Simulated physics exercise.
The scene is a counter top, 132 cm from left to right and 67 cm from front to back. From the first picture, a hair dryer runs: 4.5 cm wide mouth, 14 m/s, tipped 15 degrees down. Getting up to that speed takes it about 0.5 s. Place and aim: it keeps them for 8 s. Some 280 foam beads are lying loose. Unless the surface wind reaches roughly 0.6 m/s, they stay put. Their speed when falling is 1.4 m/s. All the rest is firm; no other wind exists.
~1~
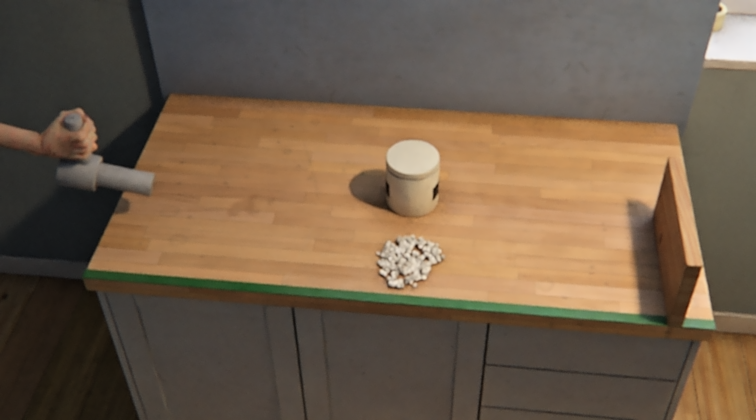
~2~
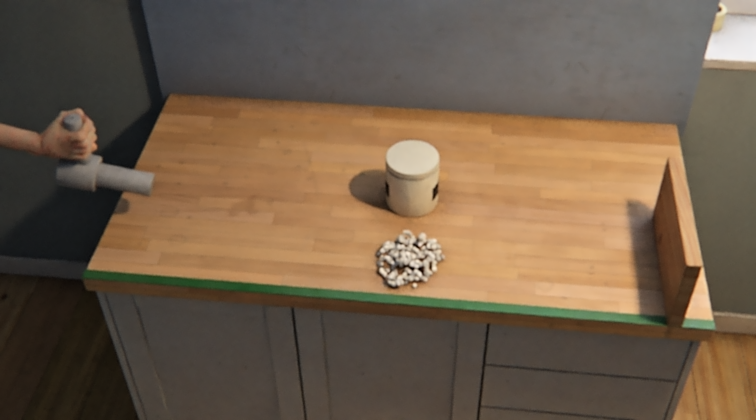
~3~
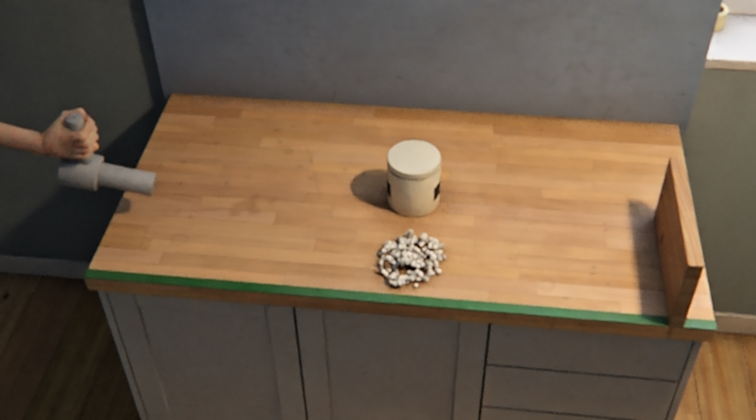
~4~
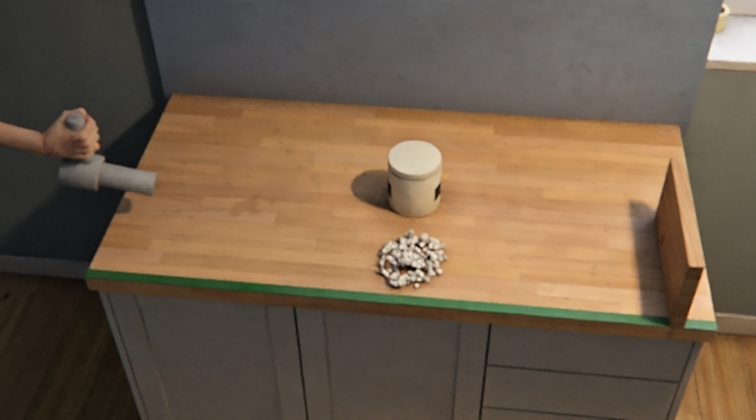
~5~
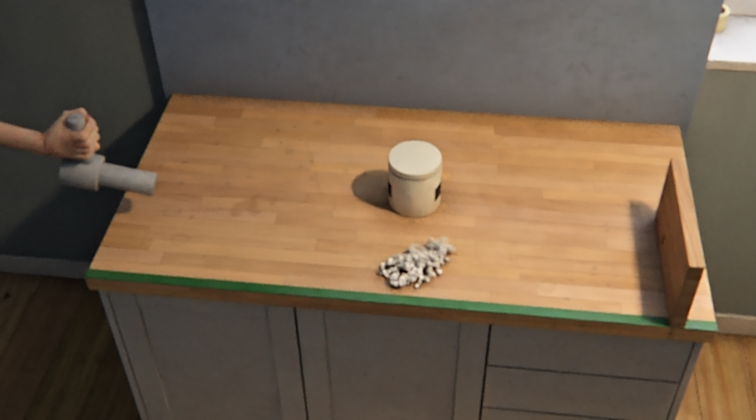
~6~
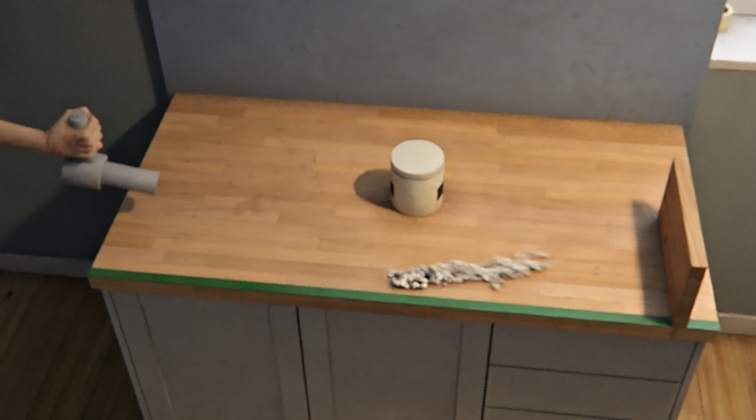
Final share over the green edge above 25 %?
Yes, it is above.
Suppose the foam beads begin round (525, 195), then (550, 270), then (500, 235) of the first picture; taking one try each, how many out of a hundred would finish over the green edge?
Try by try: About 1 per cent, 100 per cent and 50 per cent.
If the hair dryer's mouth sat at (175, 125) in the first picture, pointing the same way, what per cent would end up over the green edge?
It would be near 70 %.
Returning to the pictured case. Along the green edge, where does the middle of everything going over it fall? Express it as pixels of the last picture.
I'd say roughly (523, 314).
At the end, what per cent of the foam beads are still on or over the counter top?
About 0 per cent.
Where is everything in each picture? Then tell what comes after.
The middle of the foam beads is near (410, 261), none has stirred yet and the mouth of the hair dryer is at (153, 185), in the first frame.
The middle of the foam beads is near (410, 256), none has stirred yet and the green edge is centred on (388, 304), in the second frame.
The middle of the foam beads is near (411, 256), none has stirred yet, the top of a jar is at (414, 157) and the top of a board is at (686, 208), in the third frame.
The middle of the foam beads is near (412, 256) and none has stirred yet, in the fourth frame.
The middle of the foam beads is near (417, 264), the farthest in sight from the hair dryer is at (453, 249) and about 30 % have left their places, in the fifth frame.
The middle of the foam beads is near (457, 270), the farthest in sight from the hair dryer is at (546, 266) and about 85 % have left their places, in the sixth frame.
Then, 1.2 s after the last picture, 100 % are over the green edge; 100 % have settled or left.
Then, 2.1 s after the last picture, 100 % are over the green edge; 100 % have settled or left.
Then, 4.0 s after the last picture, 100 % are over the green edge; 100 % have settled or left.
Then, 7.6 s after the last picture, at the end, 100 % are over the green edge.
